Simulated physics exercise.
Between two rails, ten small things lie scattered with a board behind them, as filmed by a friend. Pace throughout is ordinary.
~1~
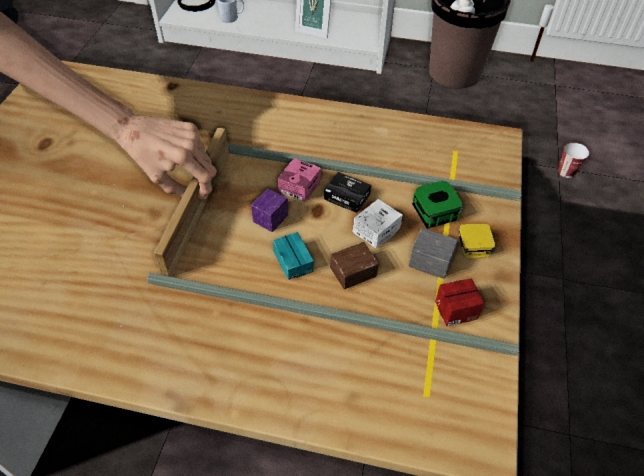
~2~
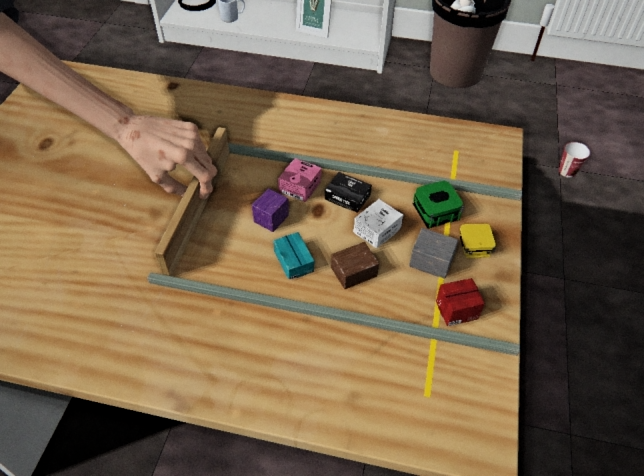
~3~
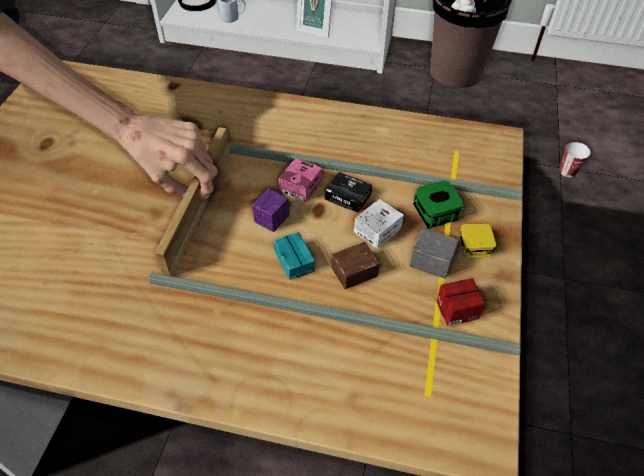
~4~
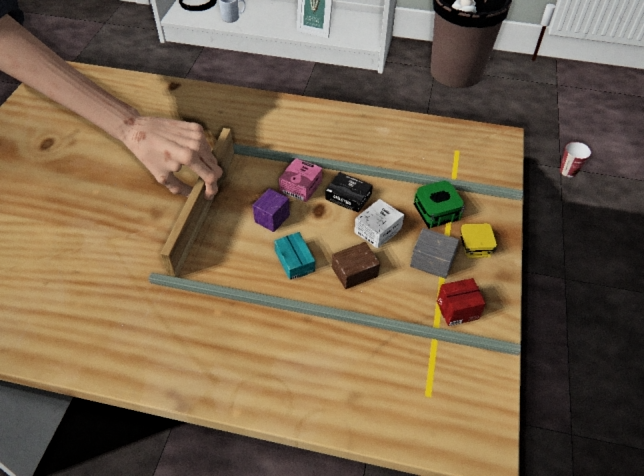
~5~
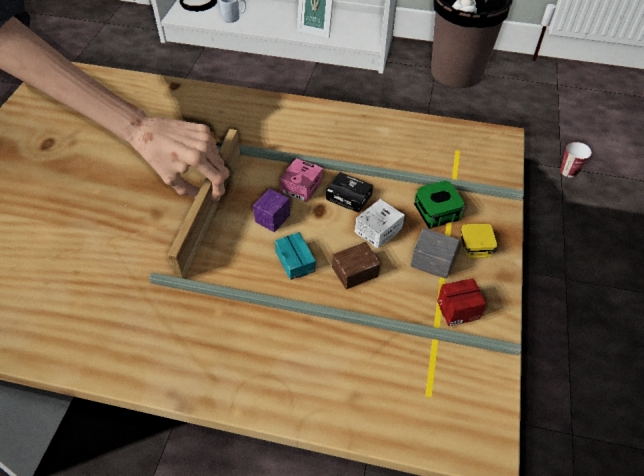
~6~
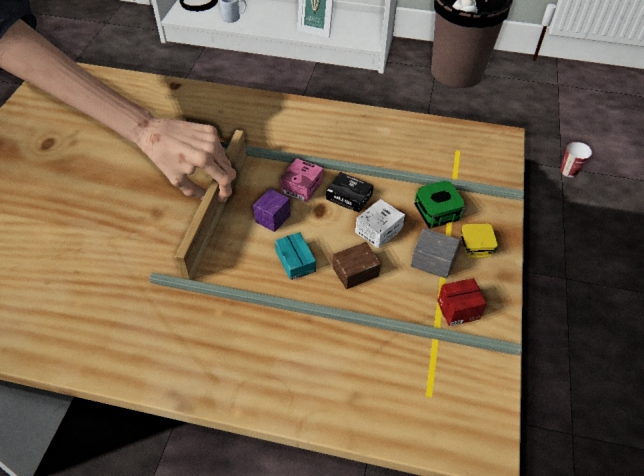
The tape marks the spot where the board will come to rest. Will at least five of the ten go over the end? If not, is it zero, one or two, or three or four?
No, one or two go over.
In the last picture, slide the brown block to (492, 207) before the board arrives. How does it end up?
Brown block: Gone.
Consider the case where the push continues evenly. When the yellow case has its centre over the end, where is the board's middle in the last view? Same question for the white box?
The yellow case gives roughly (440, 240), the white box roughly (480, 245).
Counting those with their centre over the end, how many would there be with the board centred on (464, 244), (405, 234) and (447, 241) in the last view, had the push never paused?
First 3, then 0, then 2.
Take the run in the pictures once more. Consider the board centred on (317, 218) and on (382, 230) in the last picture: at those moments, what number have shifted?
In order, the tallies are 5 and 9.
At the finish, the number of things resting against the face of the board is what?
Count: 3.
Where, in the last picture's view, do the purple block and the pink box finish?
In order, first (461, 240), then (469, 203).
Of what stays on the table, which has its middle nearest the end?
Grey block.
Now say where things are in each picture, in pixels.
The first frame shows yellow case (476, 241); red box (459, 302); grey block (433, 253); board (196, 198); tape (443, 254).
The second frame shows red box (460, 302); green case (437, 204).
The third frame shows grey block (434, 253); turquoise box (294, 256).
The fourth frame shows yellow case (477, 241); pink box (301, 180).
The fifth frame shows red box (461, 302); purple block (272, 210).
The sixth frame shows yellow case (478, 241); red box (461, 302); grey block (435, 253); board (215, 201); tape (446, 254).
Soon after, none off yet; yellow case at rest near (478, 241); red box at rest near (461, 302); grey block at rest near (435, 253).
Then, none off yet; yellow case moved about its own width near (509, 250); red box moved a little near (475, 311); grey block moved about its own width near (484, 261).
At rest, the number that fall off is one or two; fallen, green case and yellow case.
